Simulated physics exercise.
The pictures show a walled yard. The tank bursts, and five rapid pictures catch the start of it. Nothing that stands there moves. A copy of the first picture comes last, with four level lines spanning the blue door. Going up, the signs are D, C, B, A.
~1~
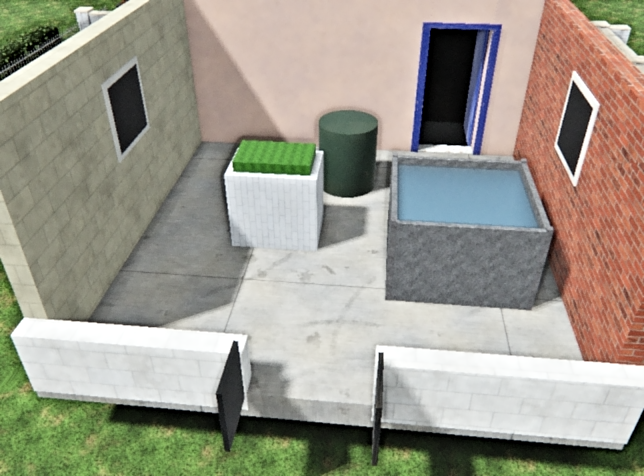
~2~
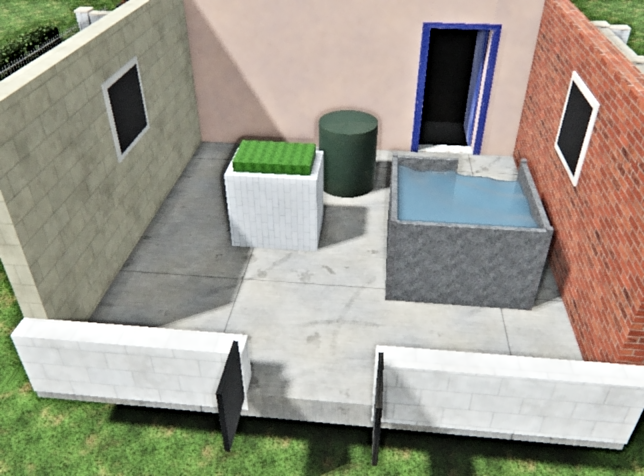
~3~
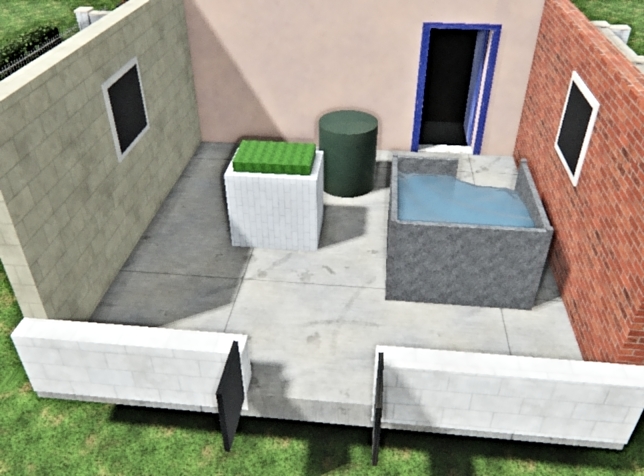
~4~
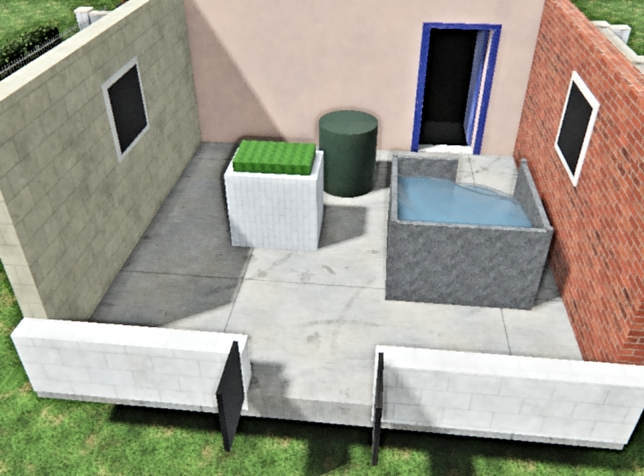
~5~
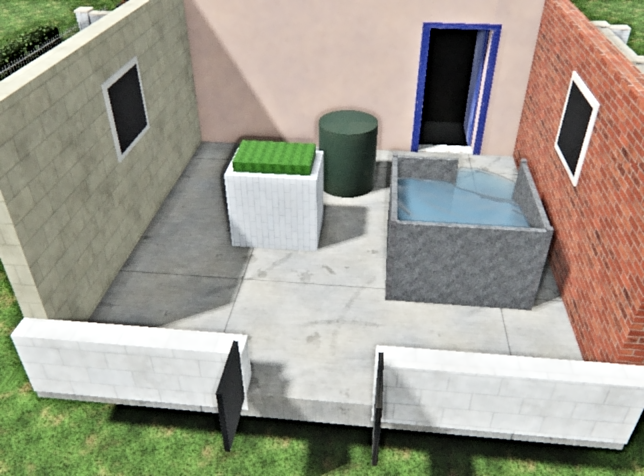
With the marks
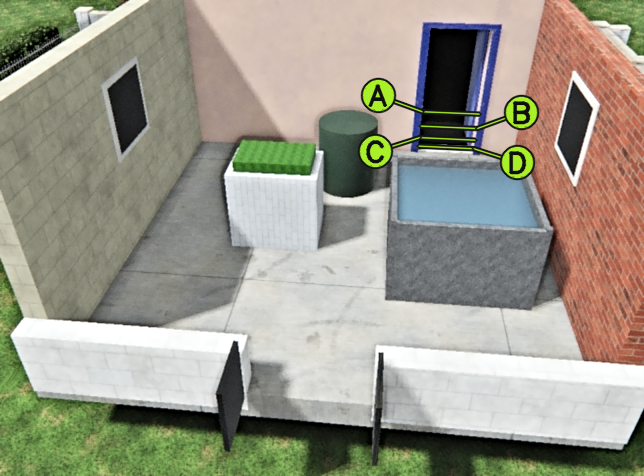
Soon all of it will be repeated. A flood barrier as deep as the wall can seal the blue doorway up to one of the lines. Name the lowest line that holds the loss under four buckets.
B is the one.
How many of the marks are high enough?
Two of the four.
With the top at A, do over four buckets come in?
No, that is safe.
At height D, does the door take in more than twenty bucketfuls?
Yes, it does.
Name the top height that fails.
That would be C.
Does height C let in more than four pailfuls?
Yes, it does.
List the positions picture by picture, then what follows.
In the first frame, water in the tank at rest, its middle at (463, 196); foot of the blue doorway at (445, 153); open gate at (311, 336).
In the second frame, water covers 1 % of the ground, its front hidden from here.
In the third frame, water covers 3 % of the ground, its front hidden from here.
In the fourth frame, water covers 7 % of the ground, its front hidden from here.
In the fifth frame, 12 % of the ground under water, visible out to (479, 170).
In lime, A at (450, 112); B at (448, 127); C at (447, 138); D at (446, 147); from the bottom up D, C, B, A.
With A, nothing gets over.
With B, a splash gets over, under a bucket.
With C, about 14 bucketfuls get in.
With D, dozens of bucketfuls pour in.
